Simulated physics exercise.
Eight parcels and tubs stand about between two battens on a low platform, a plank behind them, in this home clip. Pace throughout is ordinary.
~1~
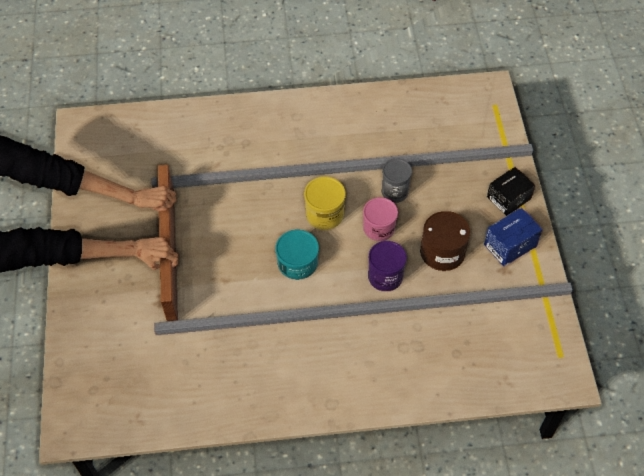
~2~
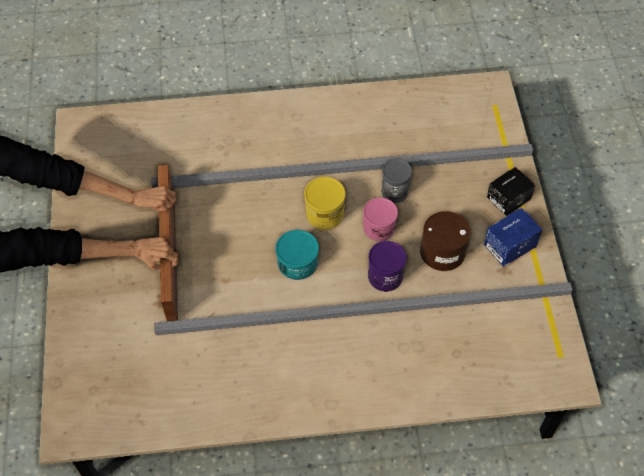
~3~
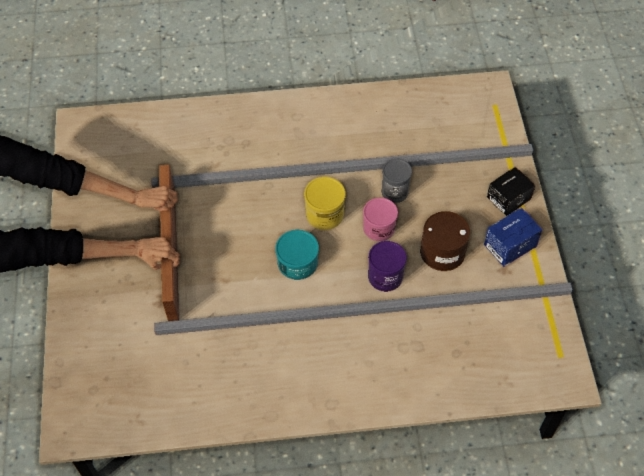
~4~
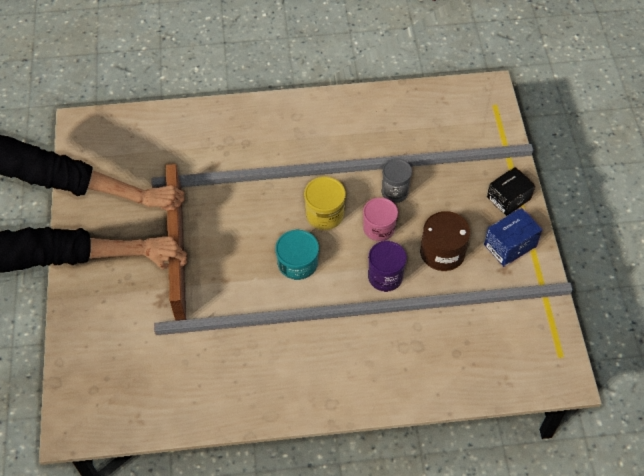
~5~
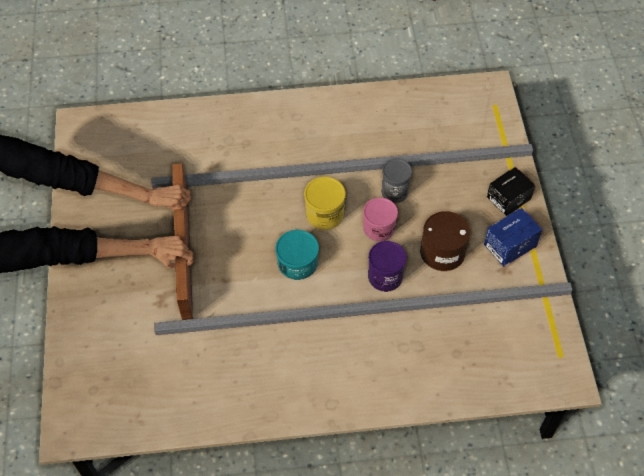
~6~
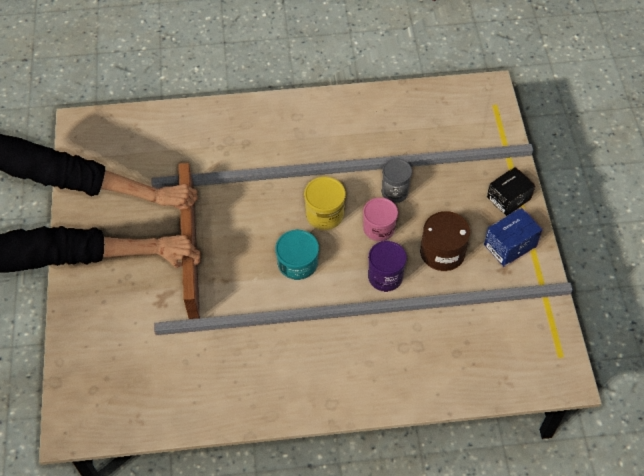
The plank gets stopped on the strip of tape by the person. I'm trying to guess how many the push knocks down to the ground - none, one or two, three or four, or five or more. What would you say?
You'd find the ones that came down come in at a three or four here.
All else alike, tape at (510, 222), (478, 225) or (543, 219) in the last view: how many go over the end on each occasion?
4, 1, 8.
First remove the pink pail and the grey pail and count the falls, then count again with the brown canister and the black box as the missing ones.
The first try gives 3, the second gives 2.
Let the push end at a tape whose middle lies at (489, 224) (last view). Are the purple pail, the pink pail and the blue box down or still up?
Here's how it goes: The purple pail is still up there, the pink pail is still up there, and the blue box ends up down.
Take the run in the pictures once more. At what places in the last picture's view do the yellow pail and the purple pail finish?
Roughly at (540, 184) and at (560, 263), in that order.
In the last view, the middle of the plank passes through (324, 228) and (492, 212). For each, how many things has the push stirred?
Counts: 2 / 8.
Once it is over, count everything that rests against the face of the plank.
The figure is 4.
Soon after, none off yet; black box at rest near (511, 191); blue box at rest near (513, 237); brown canister at rest near (445, 241).
In the end, the number that fall off is three or four; gone, pink pail, brown canister, blue box and black box.
